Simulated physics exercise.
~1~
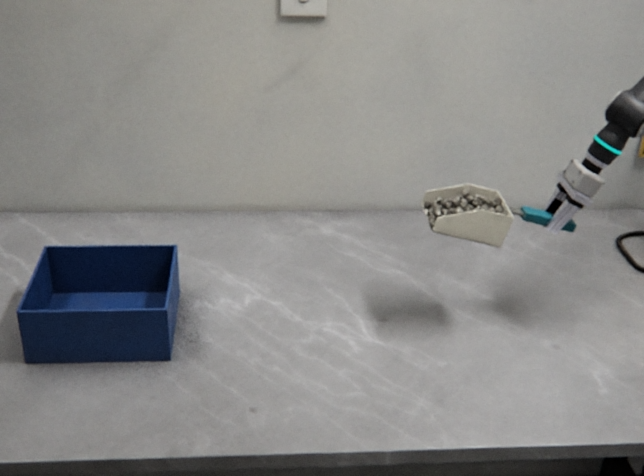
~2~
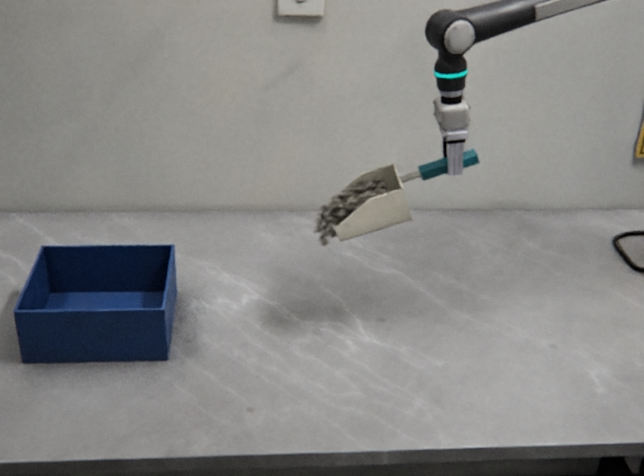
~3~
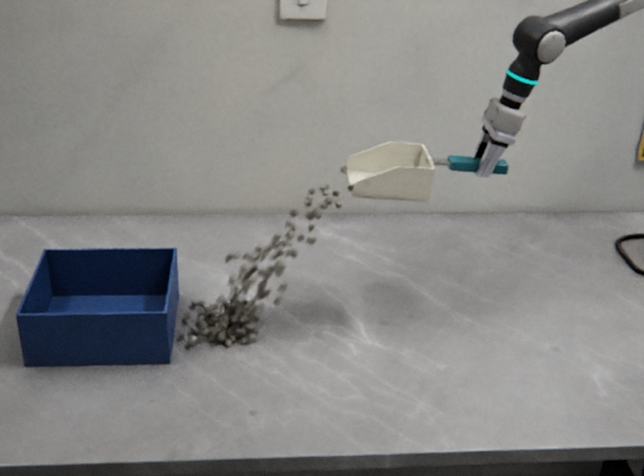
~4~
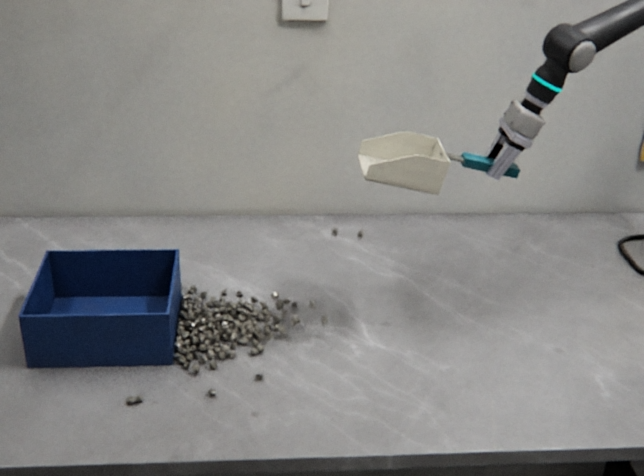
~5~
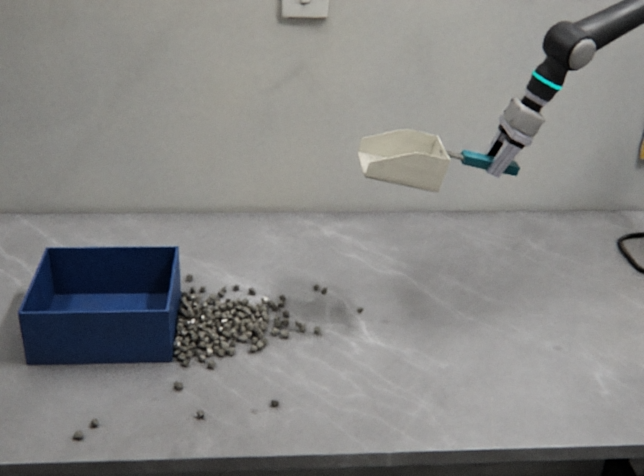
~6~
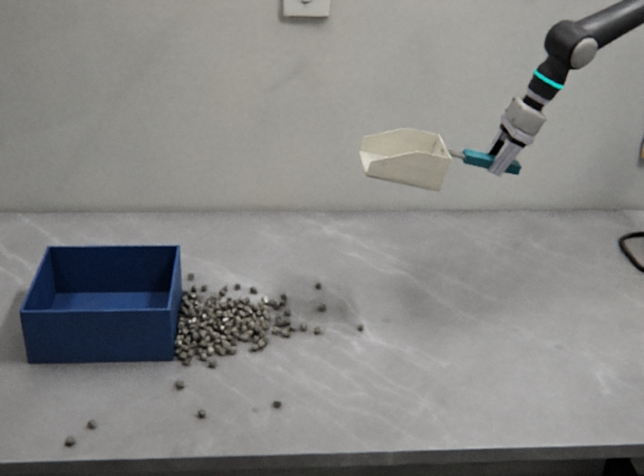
A robot arm swings a cream scoop of small grey pebbles left toward a blue open box, tips it forward, then draws back as the pebbles pour out, landing short of the box and scattering in a heap against its right side, leaving the scoop empty.
